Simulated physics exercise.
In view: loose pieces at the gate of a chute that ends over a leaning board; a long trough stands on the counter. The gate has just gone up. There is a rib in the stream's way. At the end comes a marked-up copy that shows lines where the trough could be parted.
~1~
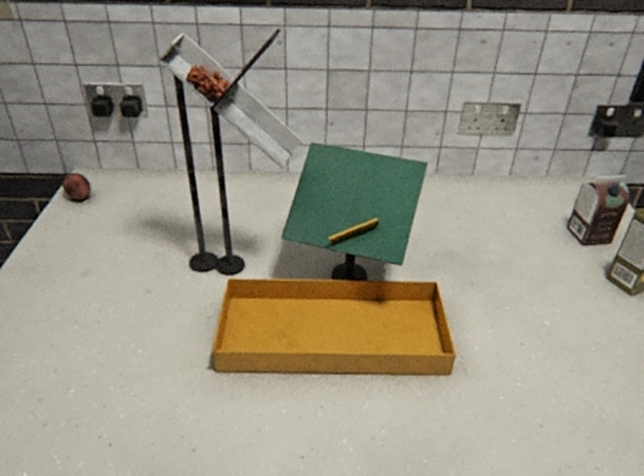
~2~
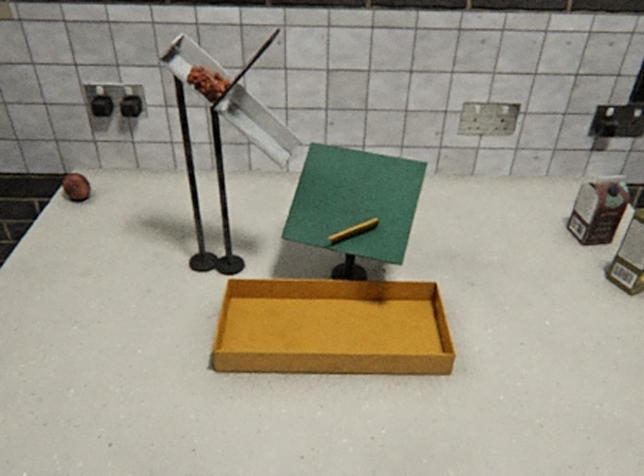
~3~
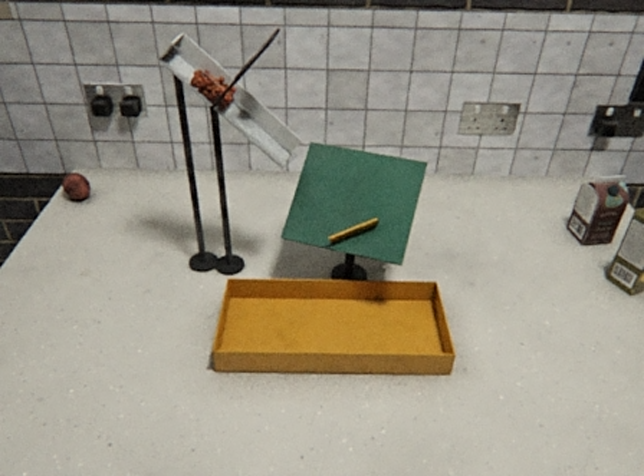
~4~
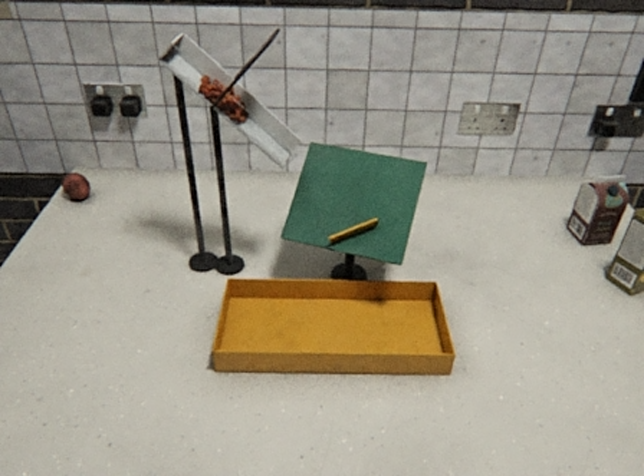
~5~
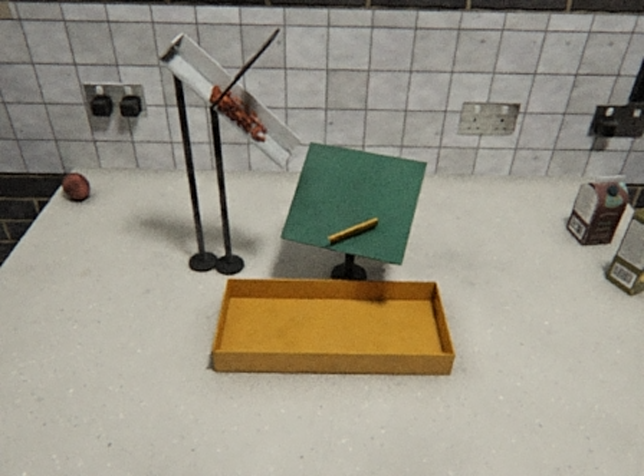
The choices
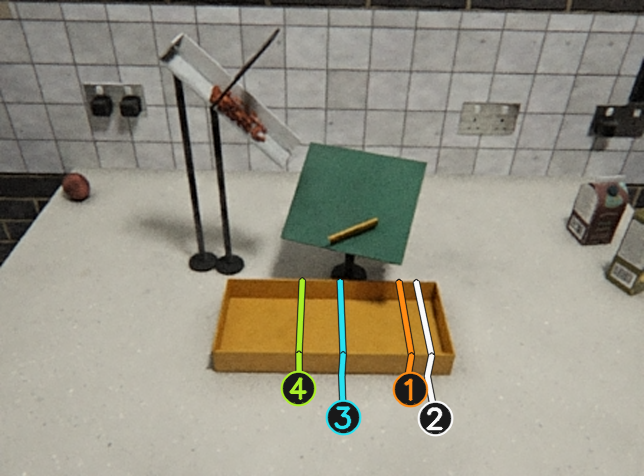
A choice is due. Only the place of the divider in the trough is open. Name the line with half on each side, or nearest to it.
It is 4.
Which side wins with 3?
More lands on the left.
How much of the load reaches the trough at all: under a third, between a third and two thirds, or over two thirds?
Over two thirds.
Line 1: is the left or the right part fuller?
More lands on the left.
On the marked copy, line 1 crosses the front rim at (411, 354); line 2 crosses the front rim at (431, 354); line 3 crosses the front rim at (343, 353); line 4 crosses the front rim at (299, 352).
Choosing 1, of what is caught, all on the left of the divider, none on the right.
Choosing 2, of what is caught, all on the left of the divider, none on the right.
Choosing 3, of what is caught, nearly all on the left of the divider, a stray few on the right.
Choosing 4, of what is caught, about a third on the left of the divider, about two thirds on the right.
